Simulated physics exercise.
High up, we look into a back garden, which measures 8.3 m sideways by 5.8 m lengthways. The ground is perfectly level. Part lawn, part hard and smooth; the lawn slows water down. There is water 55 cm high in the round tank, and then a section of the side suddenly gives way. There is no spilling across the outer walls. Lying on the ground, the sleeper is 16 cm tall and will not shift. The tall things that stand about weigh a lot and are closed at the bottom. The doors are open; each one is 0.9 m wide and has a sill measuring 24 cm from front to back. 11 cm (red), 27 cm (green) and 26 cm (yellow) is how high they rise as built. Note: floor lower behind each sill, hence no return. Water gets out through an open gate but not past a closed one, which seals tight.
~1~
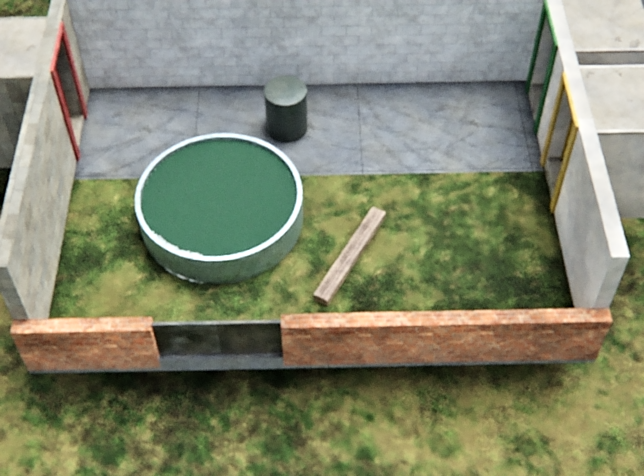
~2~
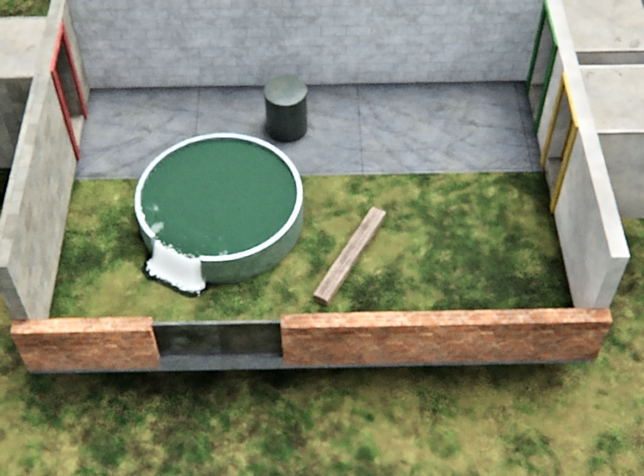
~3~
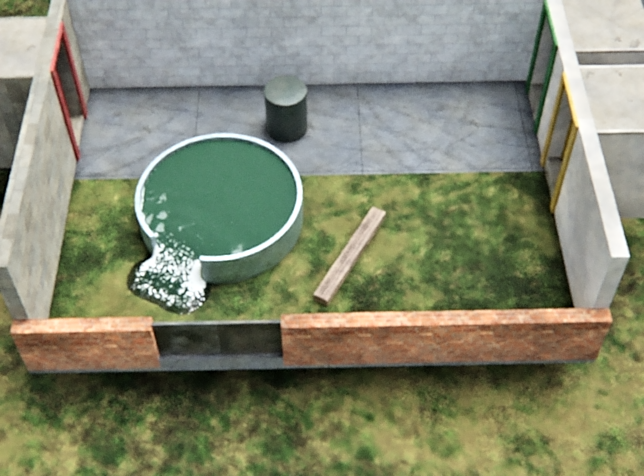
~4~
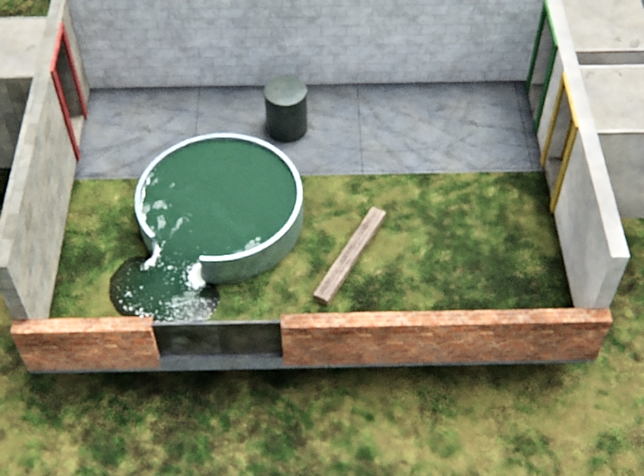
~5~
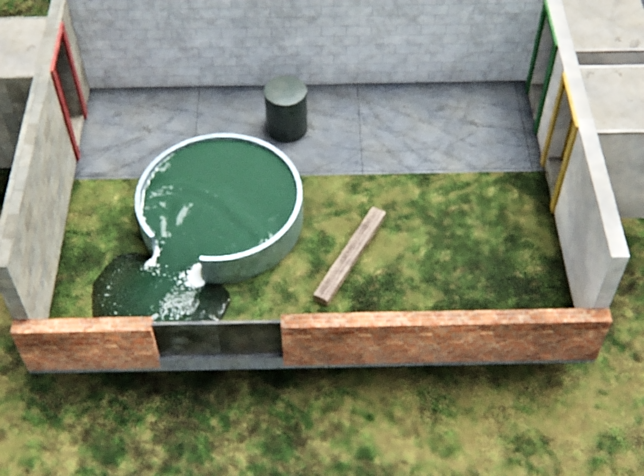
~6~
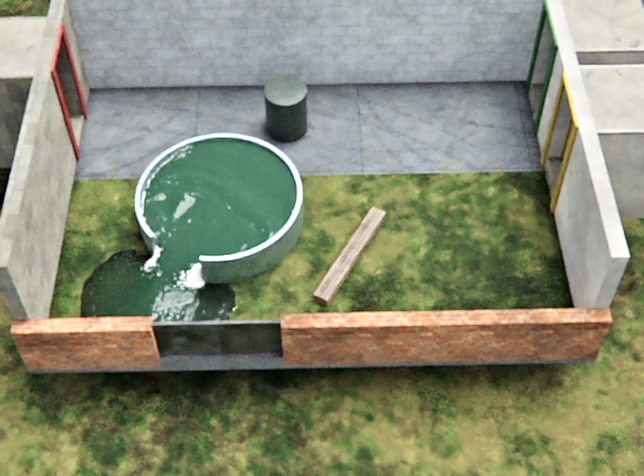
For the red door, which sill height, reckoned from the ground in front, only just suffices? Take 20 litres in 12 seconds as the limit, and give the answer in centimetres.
A sill of roughly 6 cm.
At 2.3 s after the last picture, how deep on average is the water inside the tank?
It averages close to 33 centimetres.
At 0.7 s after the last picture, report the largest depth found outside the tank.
Up to some 40 cm.
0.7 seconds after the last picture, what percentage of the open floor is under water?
About 10 per cent.
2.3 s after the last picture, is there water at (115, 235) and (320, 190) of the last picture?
Soaked; untouched.
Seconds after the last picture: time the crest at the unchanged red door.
Around 10.0 seconds.
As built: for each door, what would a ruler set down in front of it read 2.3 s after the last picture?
Before red it's 0 cm, before green 0 cm, before yellow 0 cm.
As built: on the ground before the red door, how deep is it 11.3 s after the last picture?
A ruler would read roughly 8.5 cm.
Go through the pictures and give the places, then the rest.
In the first frame, the round tank at (219, 197) is whole and still, 55 cm deep; the red door at (70, 97) is dry.
In the second frame, the front is at (153, 277), 0.3 m from the gap at (178, 266); 0.2 m2 of floor is wet, 55 cm left at the back.
In the third frame, the gap is at (178, 267), the front 0.7 m out at (140, 292); the back of the round tank holds 55 cm.
In the fourth frame, the gap is at (178, 267), the front 1.1 m out at a hidden place; the back of the round tank holds 55 cm.
In the fifth frame, the gap is at (178, 266), the front 1.5 m out at a hidden place; the back of the round tank holds 55 cm.
In the sixth frame, water pours out at (178, 266) and has run 1.8 m, to a hidden place; about 6 cm deep outside, 55 cm at the back; 2.9 m in a straight line remain to the red door at (70, 97).
Then, 0.7 s after the last picture water covers 10 % of the floor, deepest (40 cm) near (44, 349); it has not reached the red door.
Then, 2.3 s after the last picture water covers 20 % of the floor, deepest (32 cm) near (56, 348); it has not reached the red door.
Then, 11.3 s after the last picture water covers 95 % of the floor, deepest (11 cm) near (44, 349); 8 cm at the red door, 1 litre in over its 11 cm sill.
At the red door as built, the water peaked near 10 cm, 9.9 s after the last picture.
With a sill of 5 cm, 34 litres would have come in within the 12 s; with 8 cm, 8 litres. So under 20 litres takes about 6 cm.
